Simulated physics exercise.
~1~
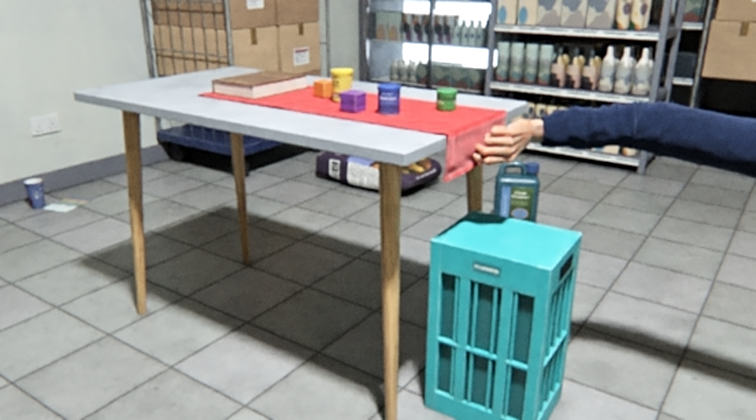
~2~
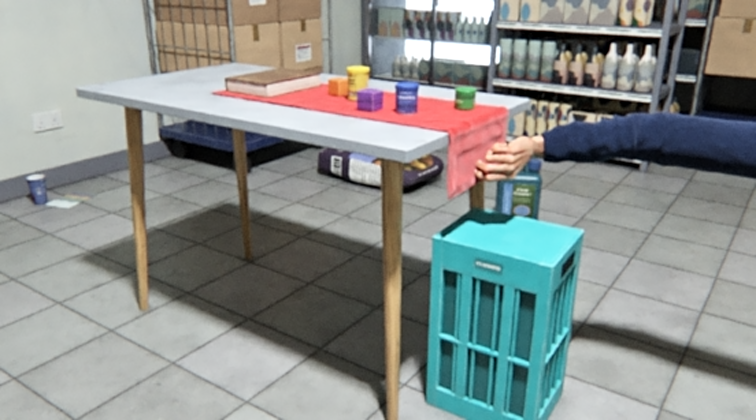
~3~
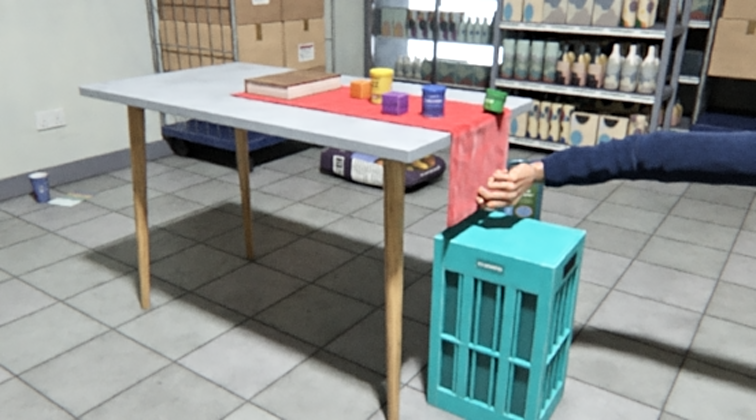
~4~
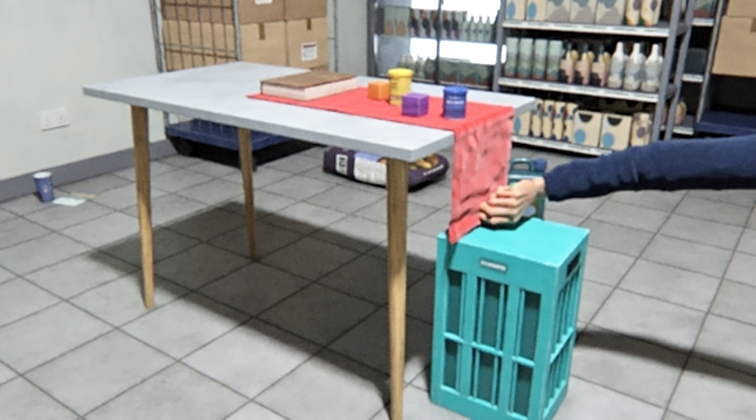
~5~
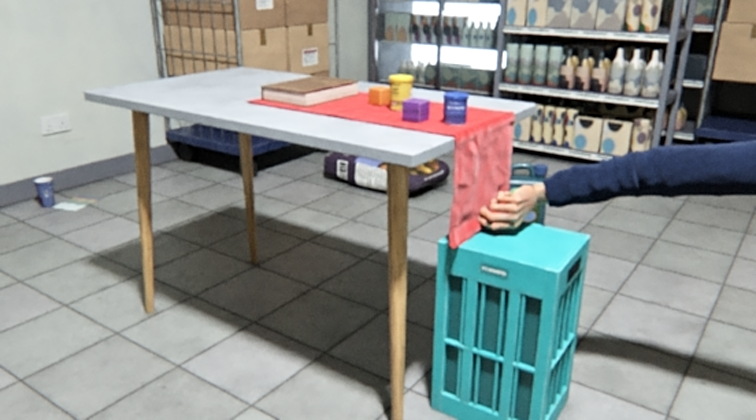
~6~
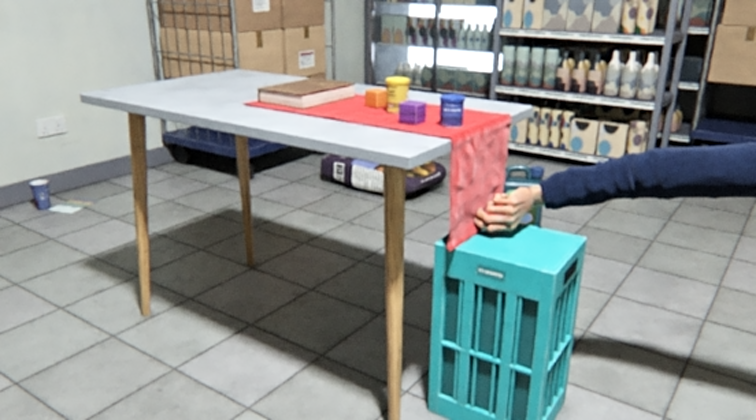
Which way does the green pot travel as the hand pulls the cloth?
The green pot moves to the right, carried along with the cloth toward the end of the table.
